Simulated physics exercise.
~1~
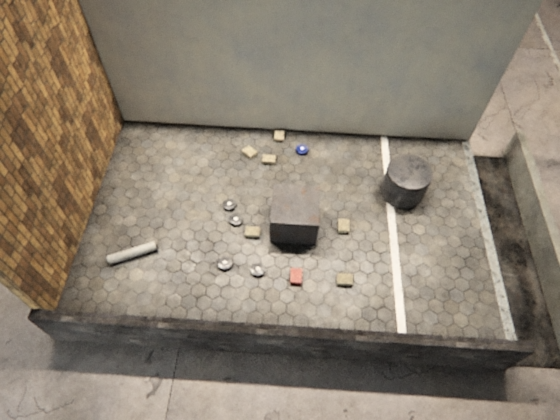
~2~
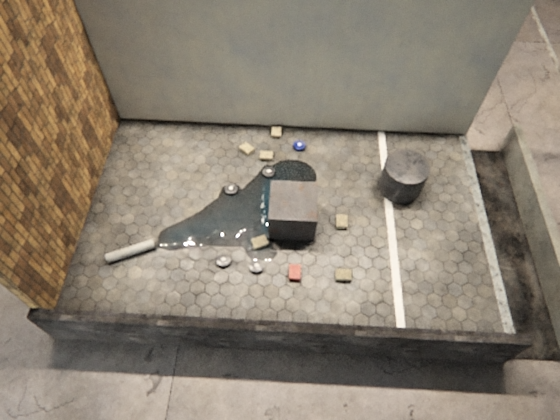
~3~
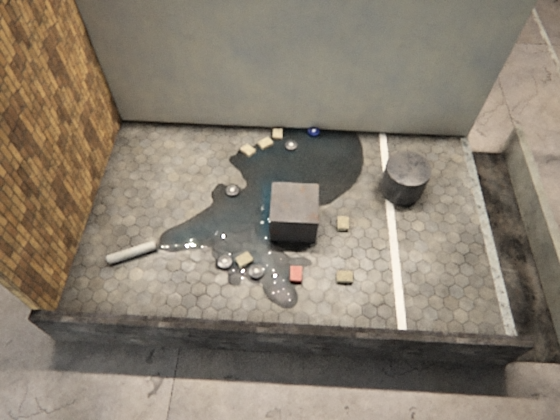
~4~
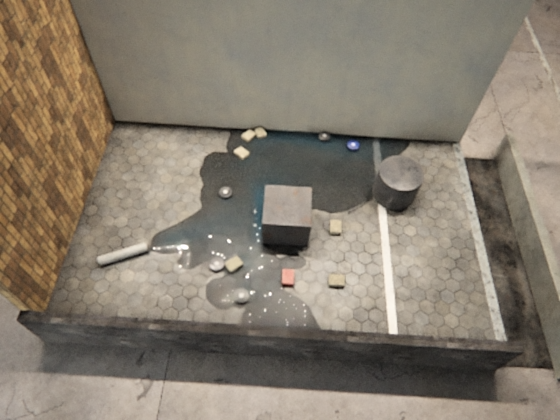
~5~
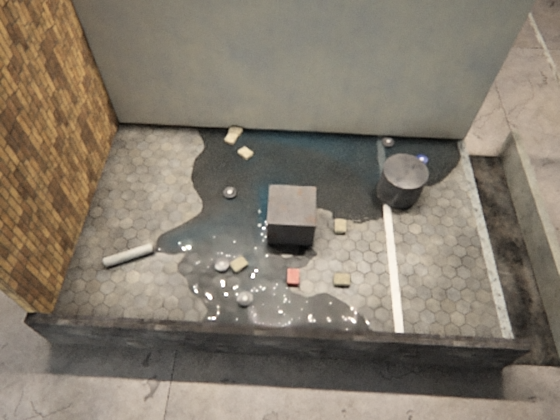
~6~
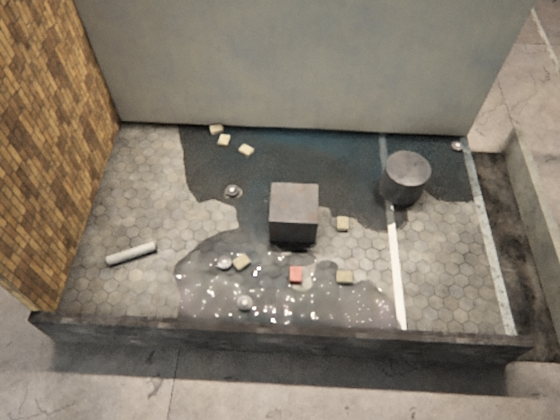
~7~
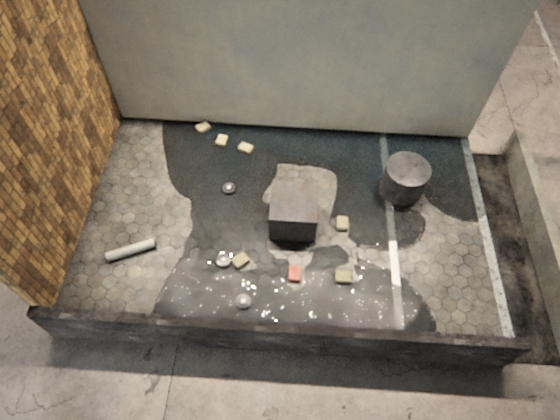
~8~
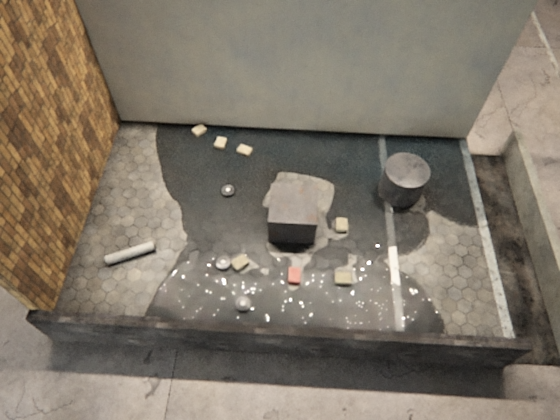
The footage shows water spreading from a pipe end across a tiled floor, around a dark block and past a painted stripe. Some small pieces drift, and a blue lid floats rightward over the stripe and out of sight, while a red float stays short of it.
